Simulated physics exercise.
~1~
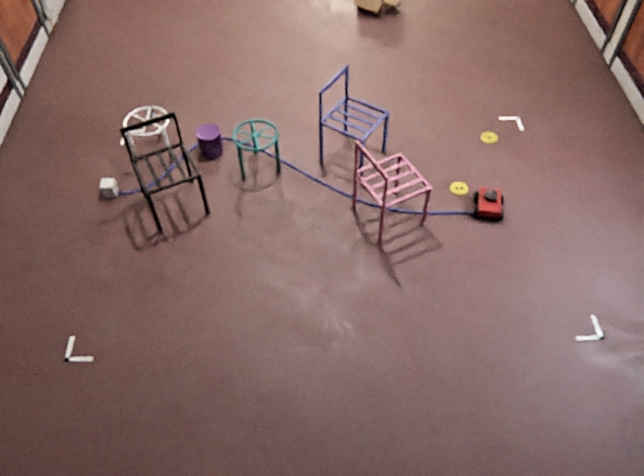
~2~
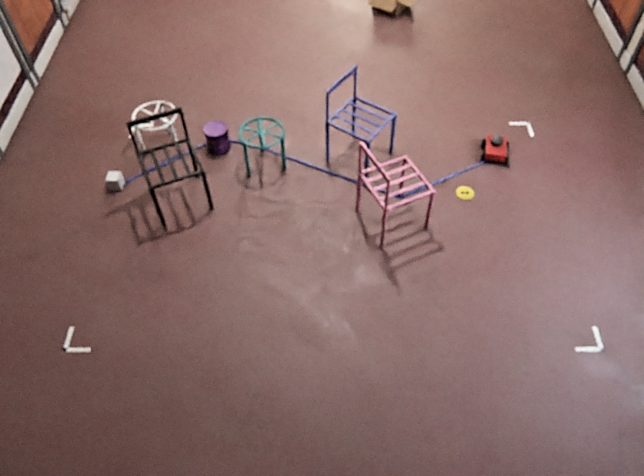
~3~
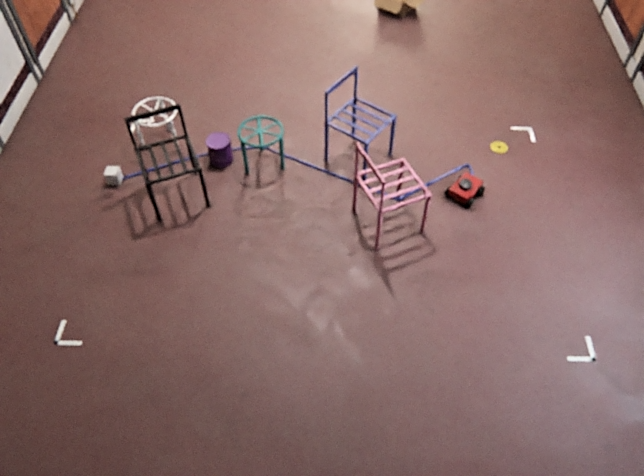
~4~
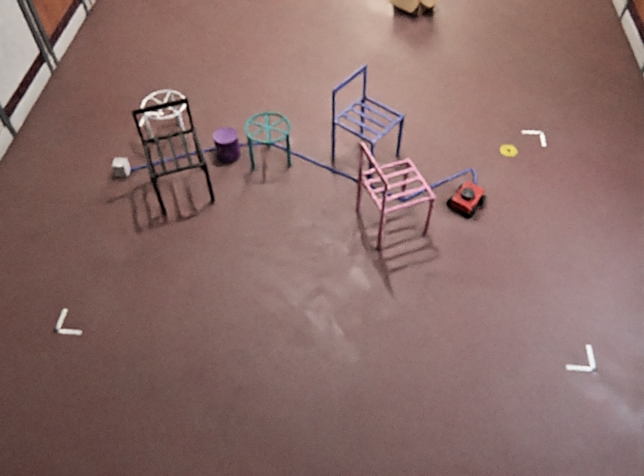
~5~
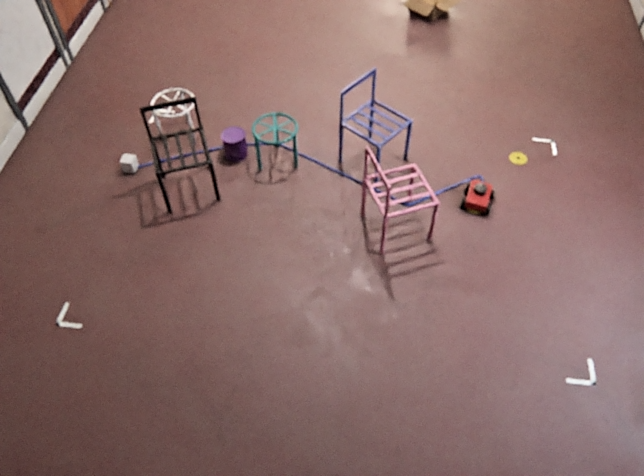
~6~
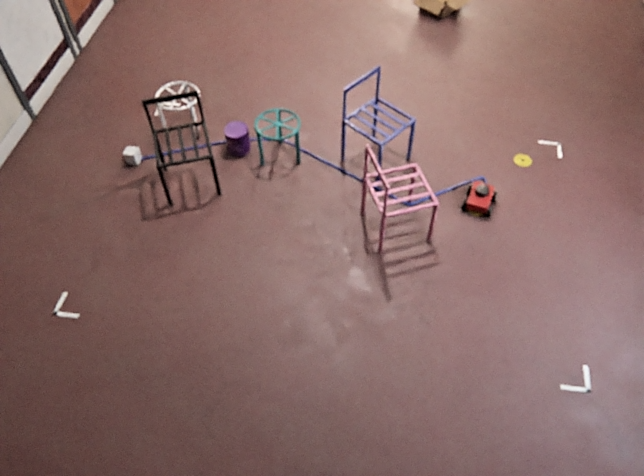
Small chairs and stools standing on a hallway floor as a red cart trailing a blue lead moves up, turns back and stops.
